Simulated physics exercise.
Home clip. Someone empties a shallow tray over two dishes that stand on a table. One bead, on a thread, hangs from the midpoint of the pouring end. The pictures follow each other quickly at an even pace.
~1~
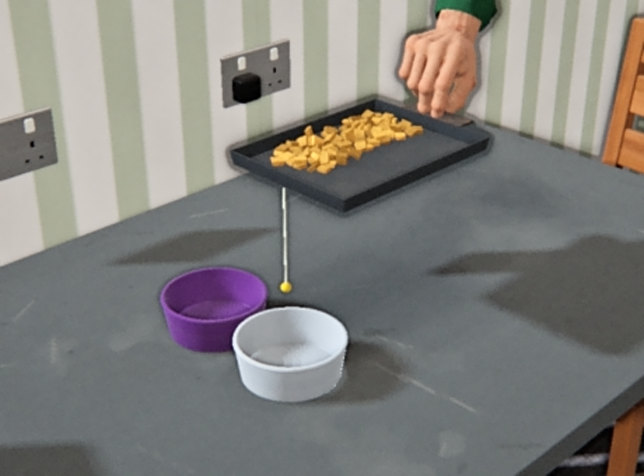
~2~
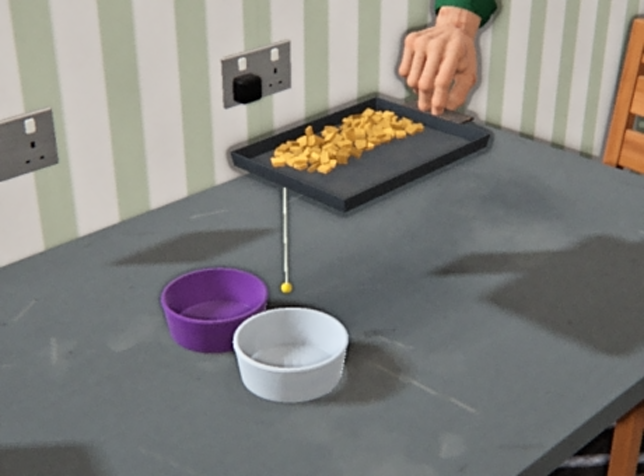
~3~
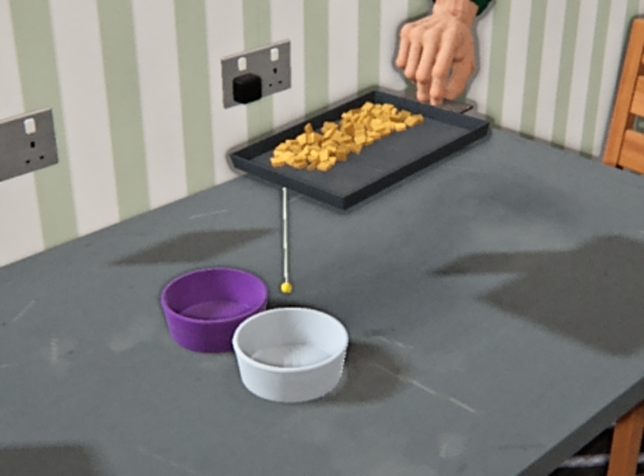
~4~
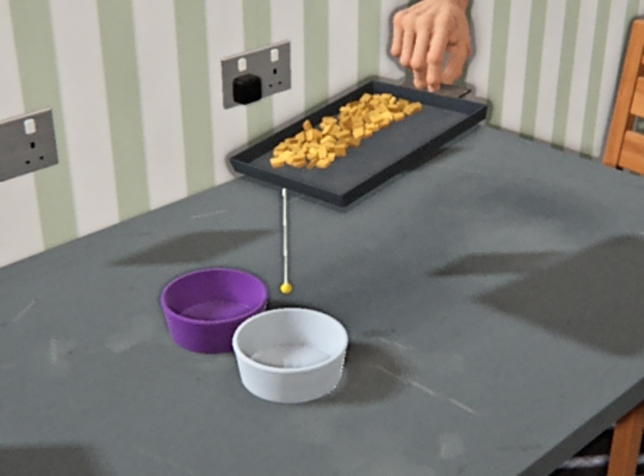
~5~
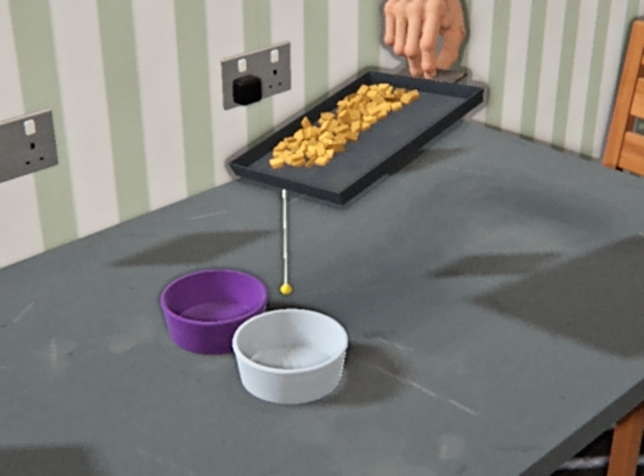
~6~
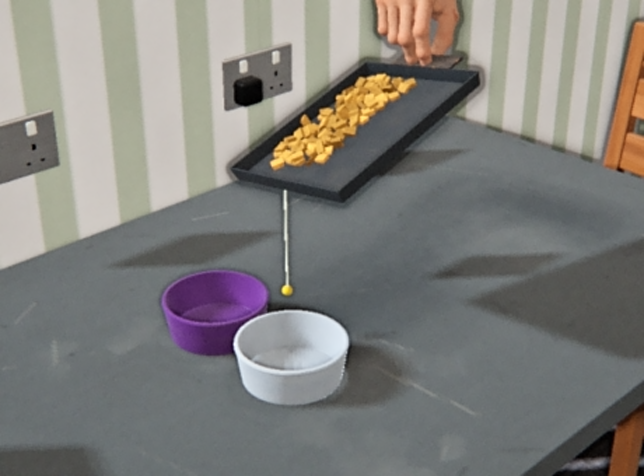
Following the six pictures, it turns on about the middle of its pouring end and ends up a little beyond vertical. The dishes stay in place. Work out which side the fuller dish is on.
It is on the left.
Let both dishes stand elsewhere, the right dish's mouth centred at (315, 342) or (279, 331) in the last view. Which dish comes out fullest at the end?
Answer, in order: The one to the left and the one to the left.
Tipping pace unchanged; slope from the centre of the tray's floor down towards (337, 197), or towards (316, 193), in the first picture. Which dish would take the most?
For the first heading it's the dish at right, and for the second it's the dish at right.
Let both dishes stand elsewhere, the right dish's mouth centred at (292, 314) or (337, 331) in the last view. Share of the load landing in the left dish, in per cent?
First position: Some 90 %; second position: Some 90 %.
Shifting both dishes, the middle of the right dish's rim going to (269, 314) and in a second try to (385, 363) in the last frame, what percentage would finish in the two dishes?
First placement near 70 percent, second near 0 percent.
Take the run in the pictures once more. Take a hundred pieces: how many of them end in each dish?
Left dish: 80 per cent; right dish: 0 per cent.
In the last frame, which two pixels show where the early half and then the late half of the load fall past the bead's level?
The opening part goes through (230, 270); what follows goes through (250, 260).
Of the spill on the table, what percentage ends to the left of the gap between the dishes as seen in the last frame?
About 40 %.
Soon after the last picture, tray tipped steeply; nearly all on the tray; a stray few in the air.
A little later, tray tipped past a quarter turn; about a quarter on the tray; about two thirds in the left dish; a small part outside both; a small part in the air.
Later still, tray tipped past a quarter turn; most in the left dish; about a quarter outside both.
At rest, tray tipped past a quarter turn; none in the right dish; most in the left dish; about a quarter outside both.
